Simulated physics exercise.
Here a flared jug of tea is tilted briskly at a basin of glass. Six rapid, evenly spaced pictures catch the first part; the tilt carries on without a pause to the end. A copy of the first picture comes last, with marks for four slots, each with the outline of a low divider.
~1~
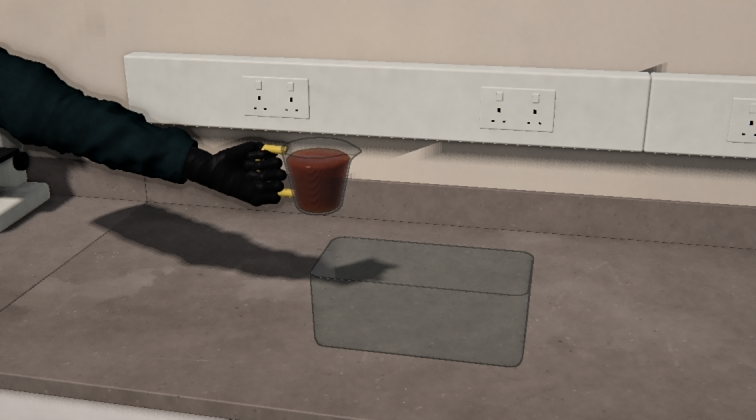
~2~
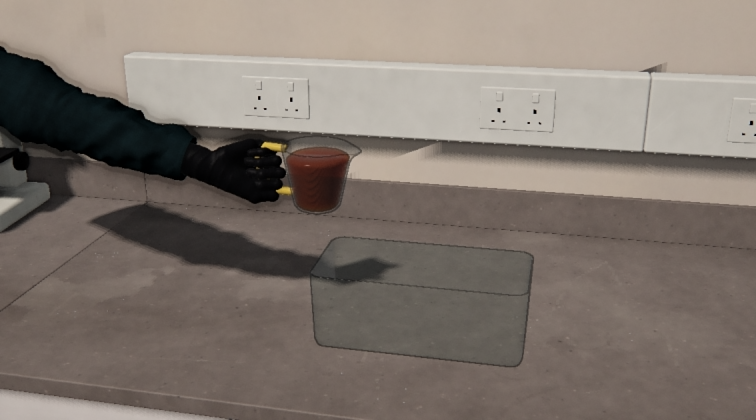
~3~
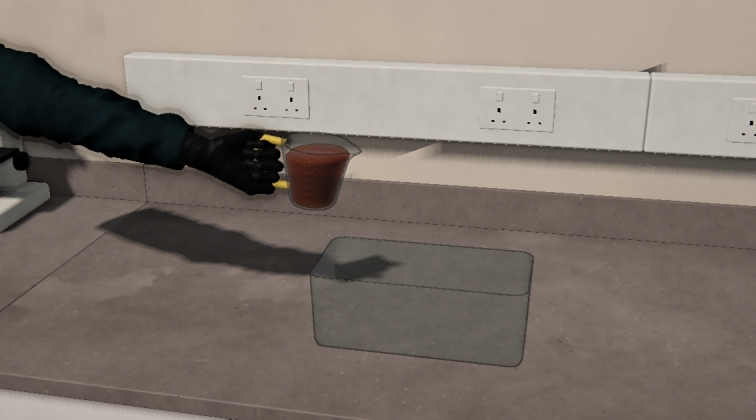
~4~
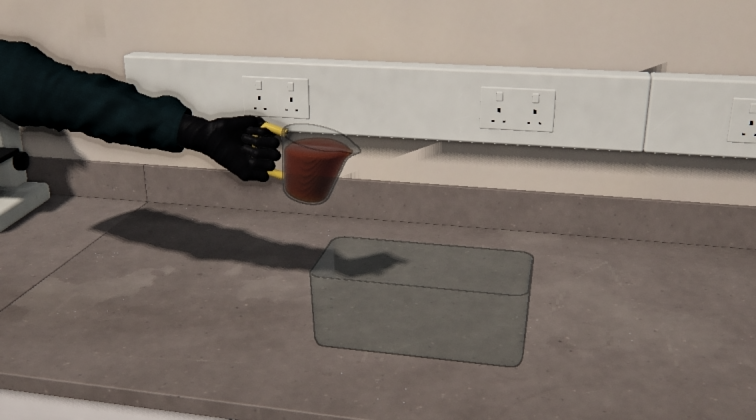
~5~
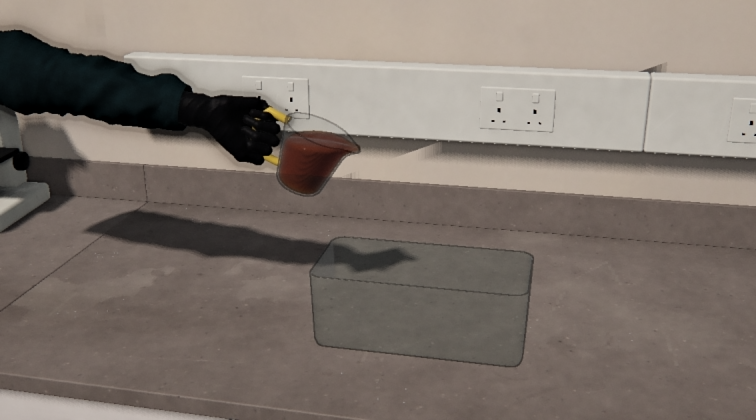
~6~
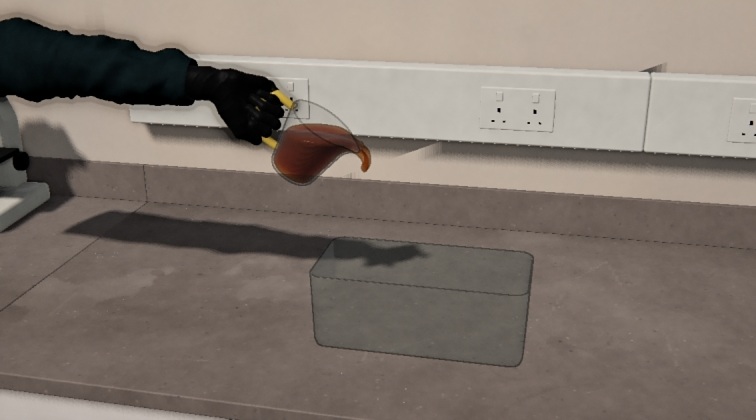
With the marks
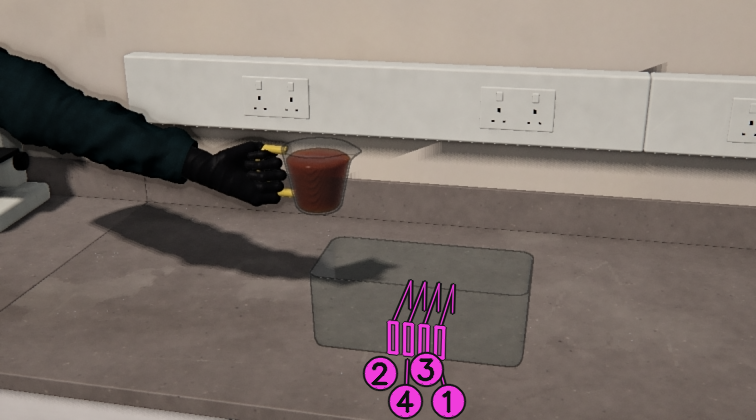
A flared jug of reddish-brown tea, held by a black-gloved hand above a clear glass basin on a countertop, starts upright and tilts to the right until the tea slides over its lip and begins to curl downward.
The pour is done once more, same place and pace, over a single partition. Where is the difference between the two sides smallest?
I would pick slot 3.
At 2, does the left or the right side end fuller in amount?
The right side.
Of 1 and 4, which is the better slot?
4.
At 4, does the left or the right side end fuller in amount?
More ends on the right.
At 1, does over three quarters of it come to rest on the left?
Yes.
In magenta, 1 at (438, 363); 2 at (392, 358); 3 at (422, 361); 4 at (407, 360).
For slot 1, about 92 % ends left of the wall and 4 % right of it; 4 % is lost outside.
For slot 2, about 5 % ends left of the wall and 93 % right of it.
For slot 3, about 55 % ends left of the wall and 43 % right of it; 3 % is lost outside.
For slot 4, about 15 % ends left of the wall and 83 % right of it.
